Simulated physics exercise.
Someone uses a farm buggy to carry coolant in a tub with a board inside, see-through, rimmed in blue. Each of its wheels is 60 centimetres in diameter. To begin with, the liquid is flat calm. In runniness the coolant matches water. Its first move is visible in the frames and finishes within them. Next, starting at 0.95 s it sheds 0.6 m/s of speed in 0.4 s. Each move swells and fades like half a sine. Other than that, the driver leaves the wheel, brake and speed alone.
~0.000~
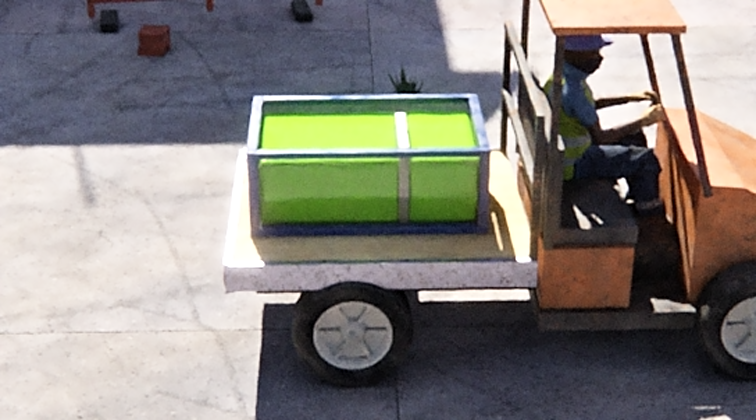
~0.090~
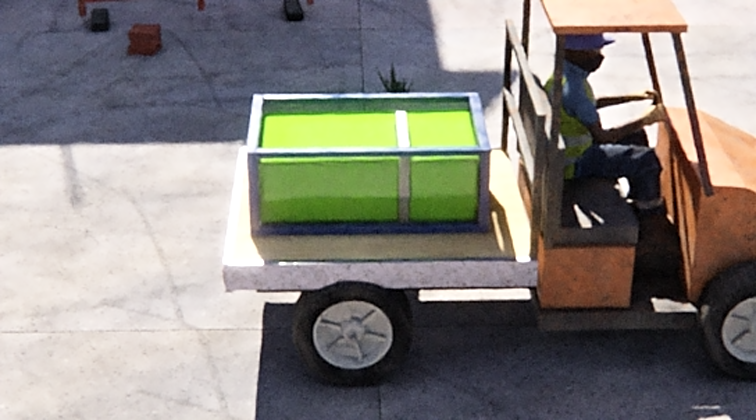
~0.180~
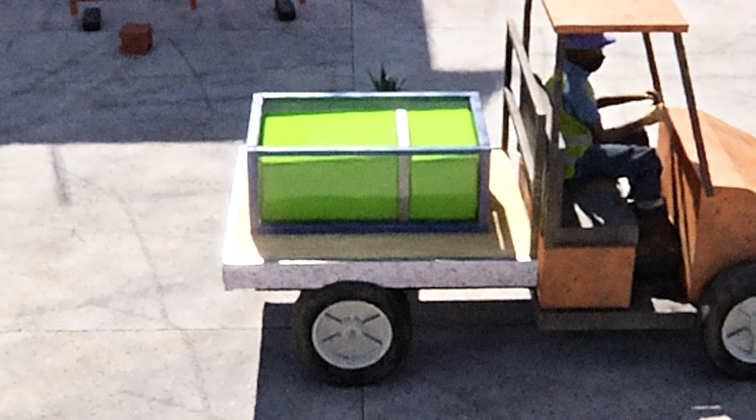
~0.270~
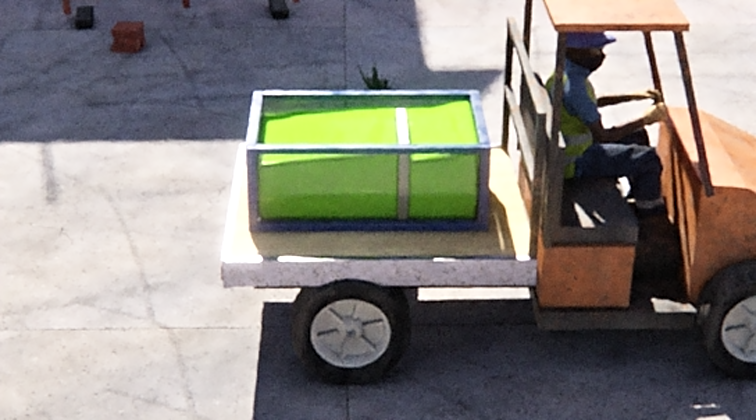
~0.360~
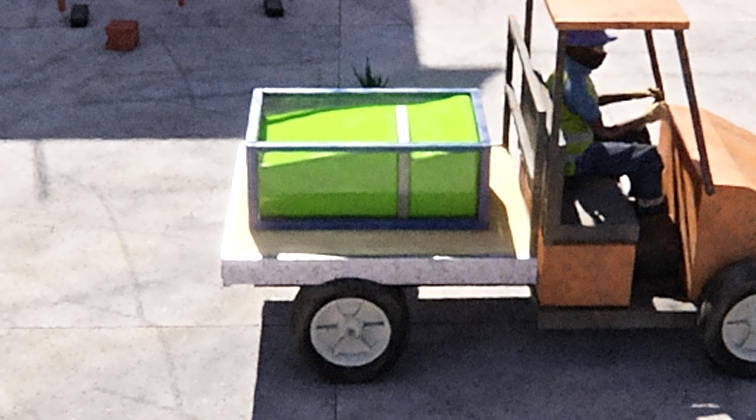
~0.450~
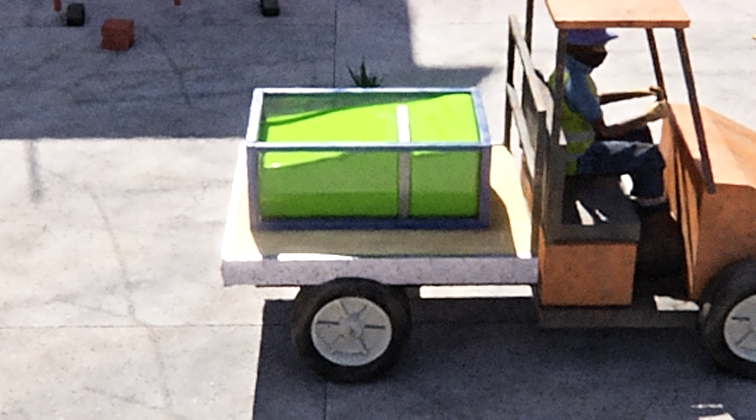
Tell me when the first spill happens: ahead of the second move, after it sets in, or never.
After it sets in.
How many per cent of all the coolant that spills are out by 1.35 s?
Some 0 percent has come out by that time.
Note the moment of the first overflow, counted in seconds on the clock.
2.0 s.
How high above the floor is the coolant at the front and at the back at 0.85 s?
Front level 38 cm, back level 36 cm.
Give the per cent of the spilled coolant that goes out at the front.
About 30 per cent.
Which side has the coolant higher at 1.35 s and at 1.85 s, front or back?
Higher at the forward side, then higher at the rear side.
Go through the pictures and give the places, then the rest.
The surface is at (455, 115) by the front wall; at (277, 117) by the back wall; it lies level with the rim line; board top at (404, 148); the front is on the right, levels are read along the far wall; a wheel hub at (353, 340), in the first picture.
The surface is at (456, 114) by the front wall; at (277, 116) by the back wall; it lies level with the rim line, in the second picture.
The surface is at (456, 113) by the front wall; at (277, 114) by the back wall; it lies level with the rim line, in the third picture.
The surface is at (457, 103) by the front wall; at (277, 119) by the back wall; it climbs 4° towards the front, in the fourth picture.
The surface is at (457, 99) by the front wall; at (277, 121) by the back wall; it climbs 6° towards the front, in the fifth picture.
The surface is at (458, 100) by the front wall; at (278, 122) by the back wall; it climbs 6° towards the front; a wheel hub at (351, 336), in the sixth picture.
Then, 0.85 s in, the surface is 37 cm up at the front and 37 cm at the back; nothing has left.
Then, 1.35 s in, the surface is 39 cm up at the front and 24 cm at the back; nothing has left.
Then, 1.85 s in, the surface is 39 cm up at the front and 44 cm at the back; nothing has left.
Then, 4.34 s in, 2 per cent is out, over the near side and the front; the first of it left at about 1.95 s, and the second move began at 0.95 s.
